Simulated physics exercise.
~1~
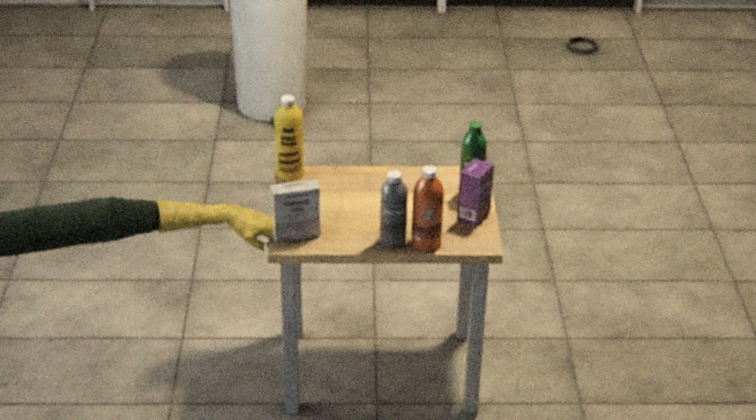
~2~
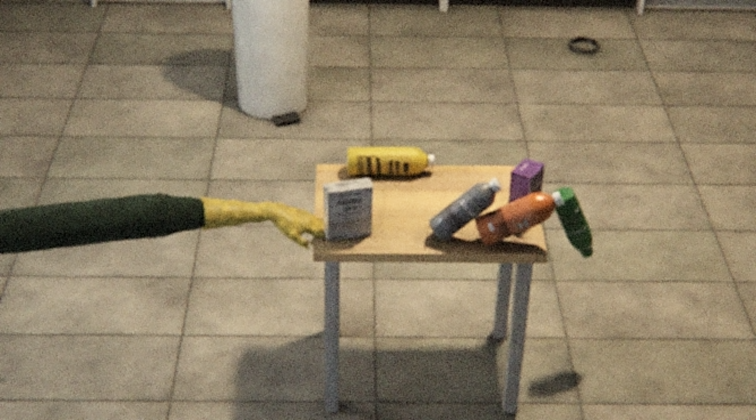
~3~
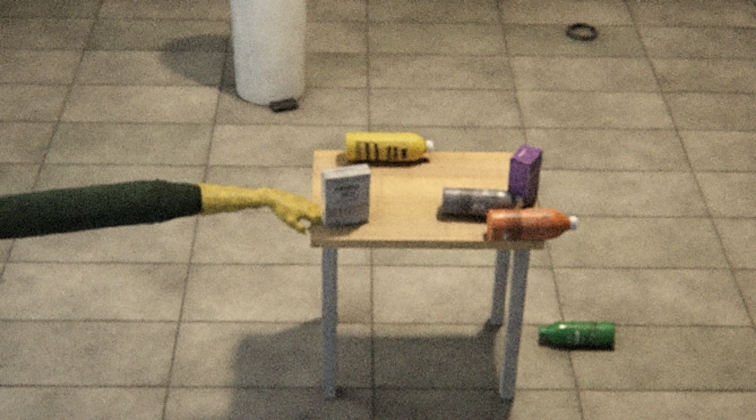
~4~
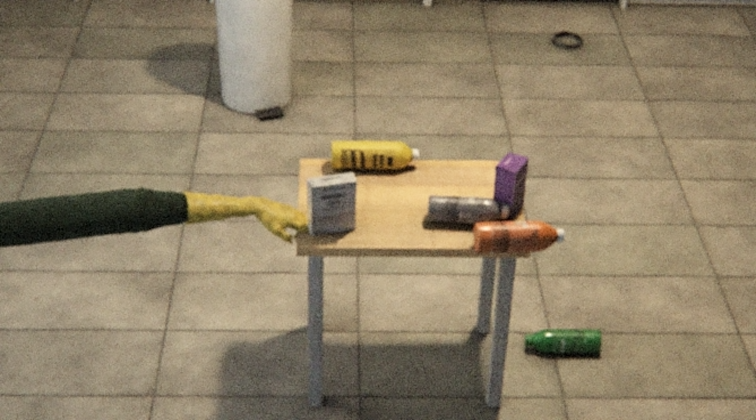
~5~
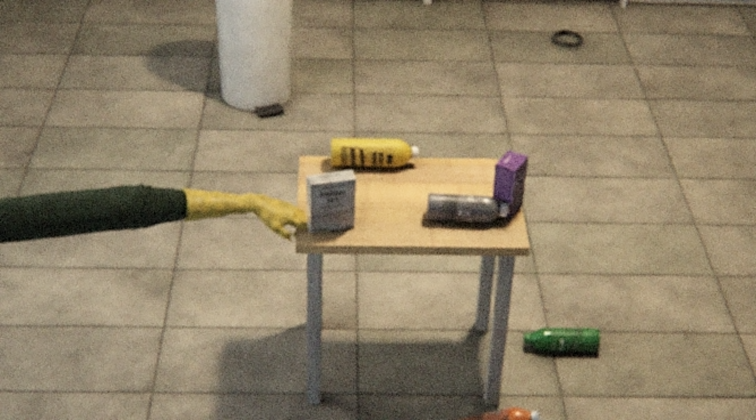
The clip shows a gloved hand at a small table holding four bottles, a purple carton and a white packet as the table jerks right; the bottles topple, the green one falls to the floor, and the orange one later drops too, leaving the carton and packet upright.
